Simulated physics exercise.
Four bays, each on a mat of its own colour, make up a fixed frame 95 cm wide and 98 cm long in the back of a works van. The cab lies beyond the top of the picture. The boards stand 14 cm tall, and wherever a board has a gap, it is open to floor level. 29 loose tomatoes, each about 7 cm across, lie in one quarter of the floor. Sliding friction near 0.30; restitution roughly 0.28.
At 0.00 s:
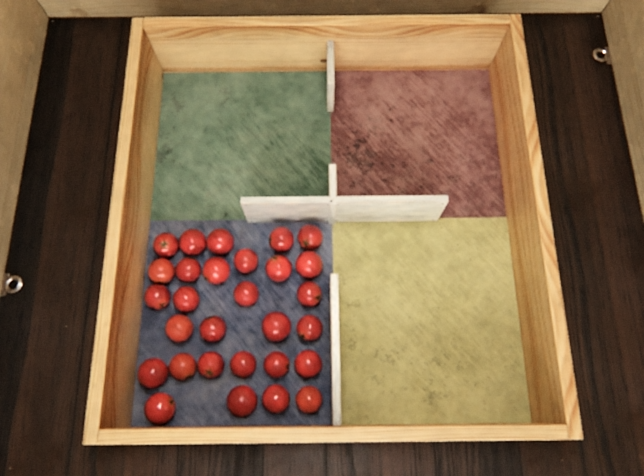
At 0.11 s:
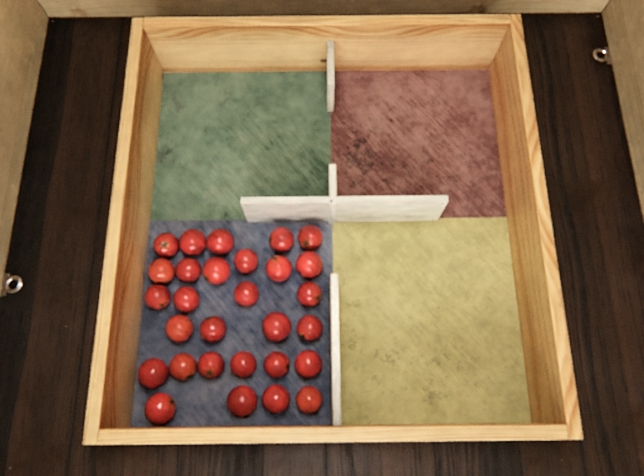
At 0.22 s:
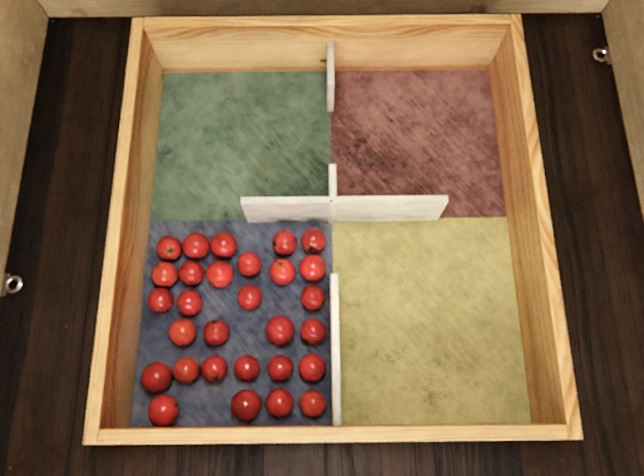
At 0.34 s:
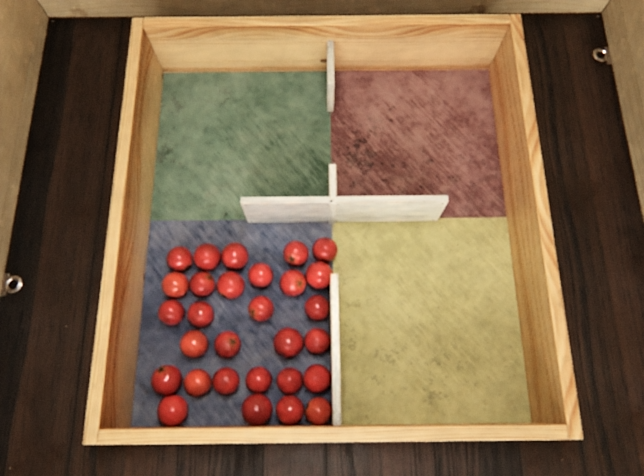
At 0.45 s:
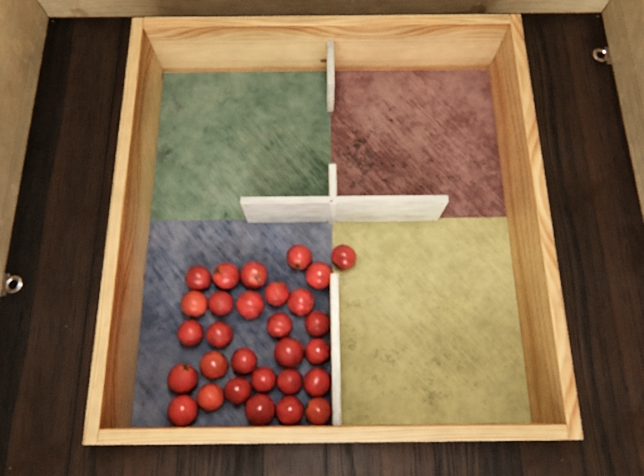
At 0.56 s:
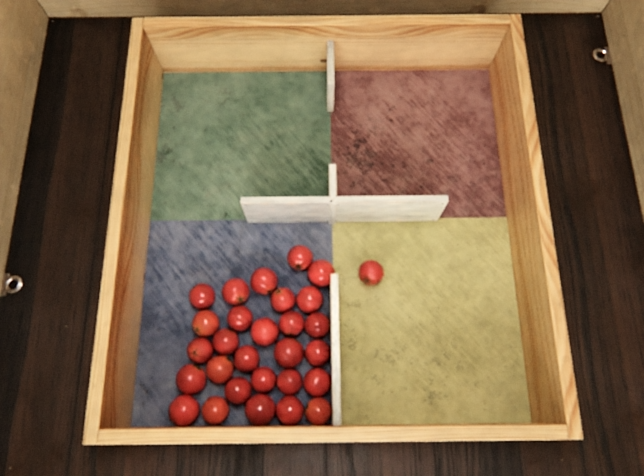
Red tomatoes on the blue mat sat still at first, then rolled down and to the right, bunching against the boards, while one slipped through a gap and rolled onto the yellow mat.
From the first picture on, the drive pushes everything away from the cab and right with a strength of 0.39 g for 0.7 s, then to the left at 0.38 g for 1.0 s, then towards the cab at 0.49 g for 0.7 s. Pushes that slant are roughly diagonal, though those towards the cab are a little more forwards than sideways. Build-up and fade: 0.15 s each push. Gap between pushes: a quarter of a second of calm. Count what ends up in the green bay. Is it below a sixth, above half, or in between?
Once things settle, the green bay holds the bulk of the load.
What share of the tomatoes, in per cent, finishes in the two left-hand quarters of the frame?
Share: About 90 in a hundred.
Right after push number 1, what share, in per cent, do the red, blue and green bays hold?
Red 0 %, blue 100 %, green 0 %.
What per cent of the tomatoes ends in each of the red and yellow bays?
Shares: Red near 0, yellow near 10 percent.
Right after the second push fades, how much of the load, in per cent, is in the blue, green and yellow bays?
Per cent by then - blue: 90, green: 10, yellow: 0.
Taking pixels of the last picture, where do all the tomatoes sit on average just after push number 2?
It works out to somewhere near (195, 325) in the final view.
After push 1 (0.94 s), 28 in the blue bay and 1 in the yellow bay.
After push 2 (2.19 s), 25 in the blue bay, 3 in the green bay and 1 in the yellow bay.
After push 3 (3.14 s), 10 in the blue bay, 17 in the green bay and 2 in the yellow bay.
When it is over (at 4.00 s), 7 in the blue bay, 20 in the green bay and 2 in the yellow bay. Asked share, 20 of 29, 69 per cent.
